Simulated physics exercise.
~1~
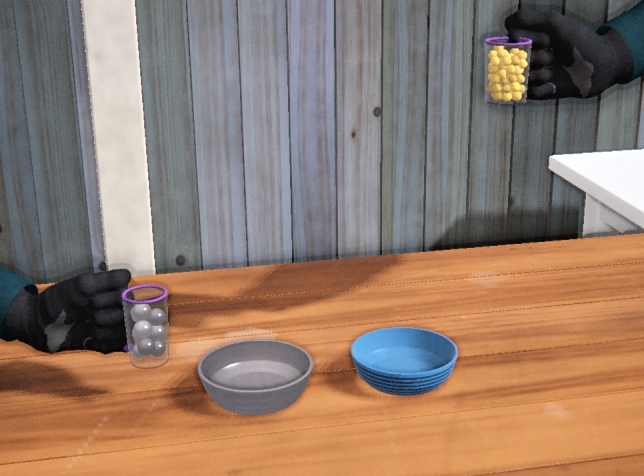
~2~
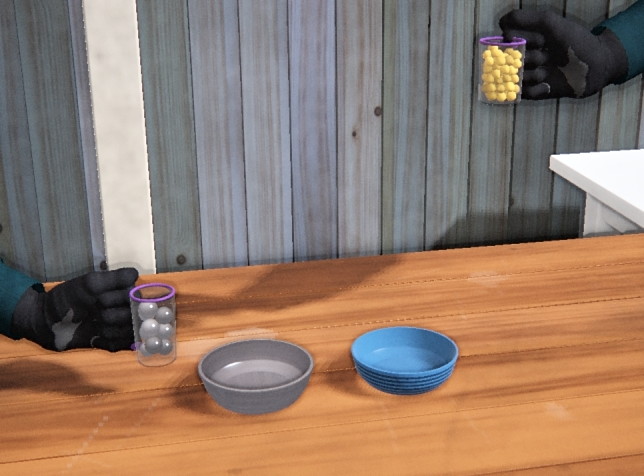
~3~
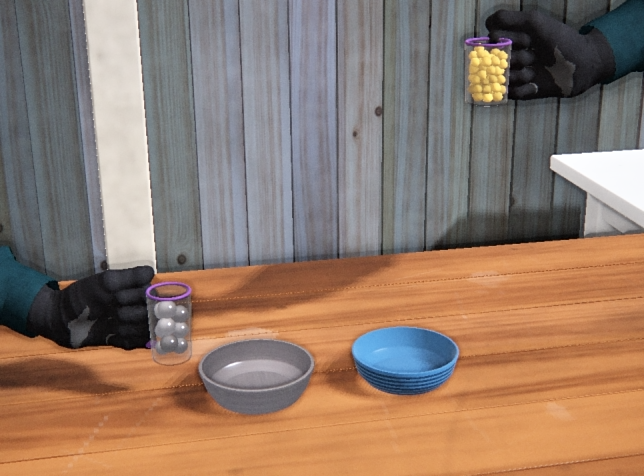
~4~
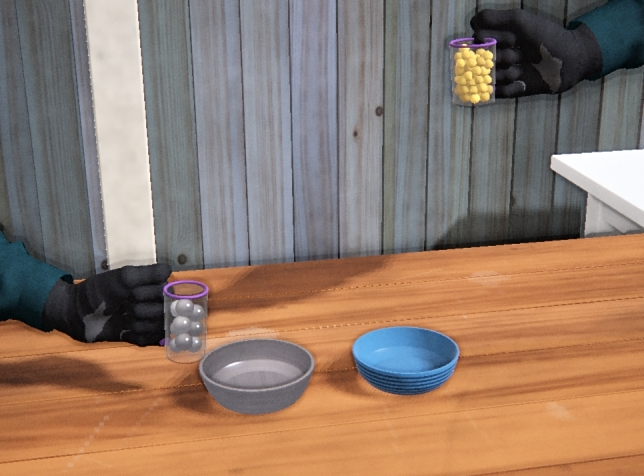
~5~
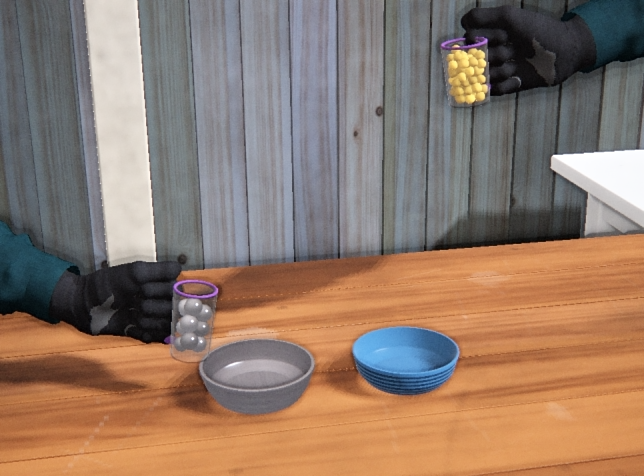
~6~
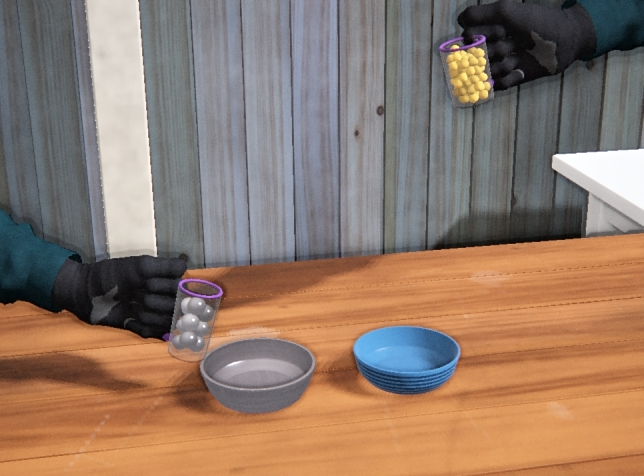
Two gloved hands moved clear cups of grey balls and yellow pieces inward from opposite sides, the left one low and the right one high, then tilted both slightly near two bowls.
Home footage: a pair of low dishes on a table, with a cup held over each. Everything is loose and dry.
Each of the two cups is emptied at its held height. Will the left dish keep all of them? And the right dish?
On the left the dish: Yes, right: No.
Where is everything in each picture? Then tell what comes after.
In the first picture, left dish at (264, 394), empty; left cup at (147, 327), holding steel balls, just above its dish; right dish at (419, 377), empty; right cup at (507, 71), holding puffed corn balls, high above its dish.
In the second picture, left cup at (155, 326), upright; right cup at (501, 71), upright.
In the third picture, left cup at (170, 324), upright; right cup at (487, 72), upright.
In the fourth picture, left cup at (186, 323), tipped 3°; right cup at (473, 73), tipped 3°.
In the fifth picture, left cup at (193, 322), tipped 8°; right cup at (467, 73), tipped 8°.
In the sixth picture, left dish at (266, 392); left cup at (194, 321), tipped 14°; right dish at (421, 376); right cup at (468, 72), tipped 14°.
Then, 0.48 s after the last picture, left, all still in the cup; right, all still in the cup.
Then, 0.89 s after the last picture, left, most still in the cup, a small part in the air; right, nearly all still in the cup, a small part in the air.
Then, 1.25 s after the last picture, left, all in the dish; right, about a third in the dish, about two thirds in the air.
By the end, left, all in the dish, none outside the dish; right, nearly all in the dish, a small part outside the dish.
